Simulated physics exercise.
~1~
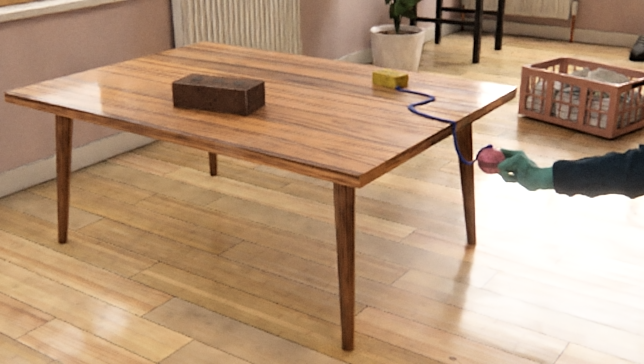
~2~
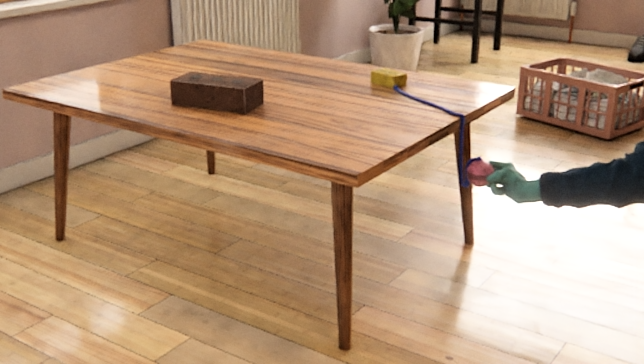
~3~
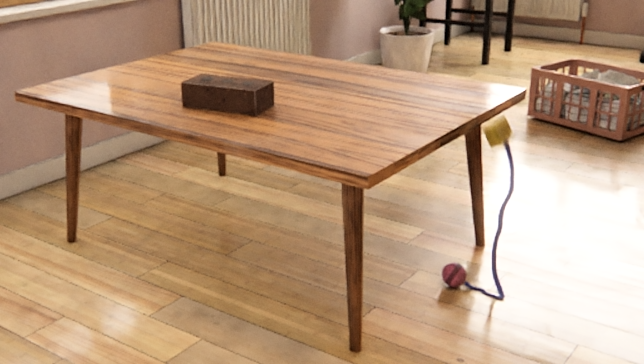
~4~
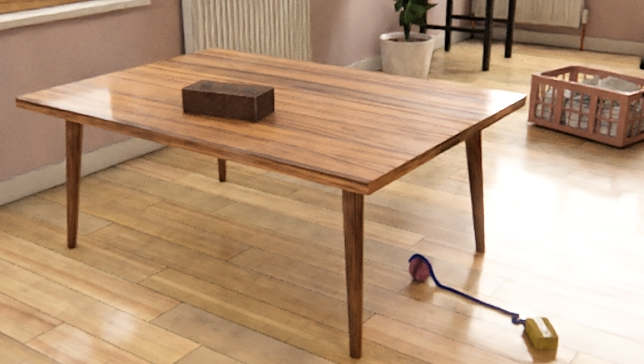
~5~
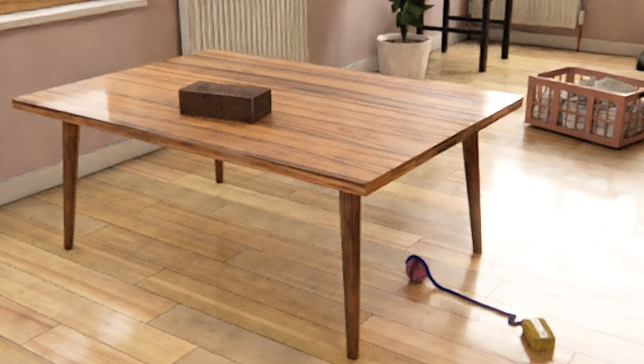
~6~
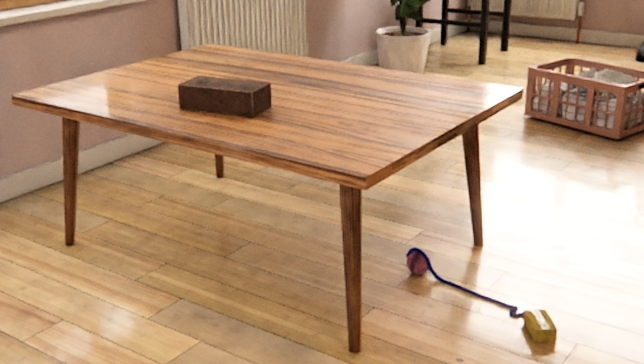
In the video, a gloved hand holds a pink ball tied by a ribbon to a yellow box on a wooden table beside a brick, then lets go; the ball drops, the box is pulled over the edge, and both end on the floor while the brick stays put.
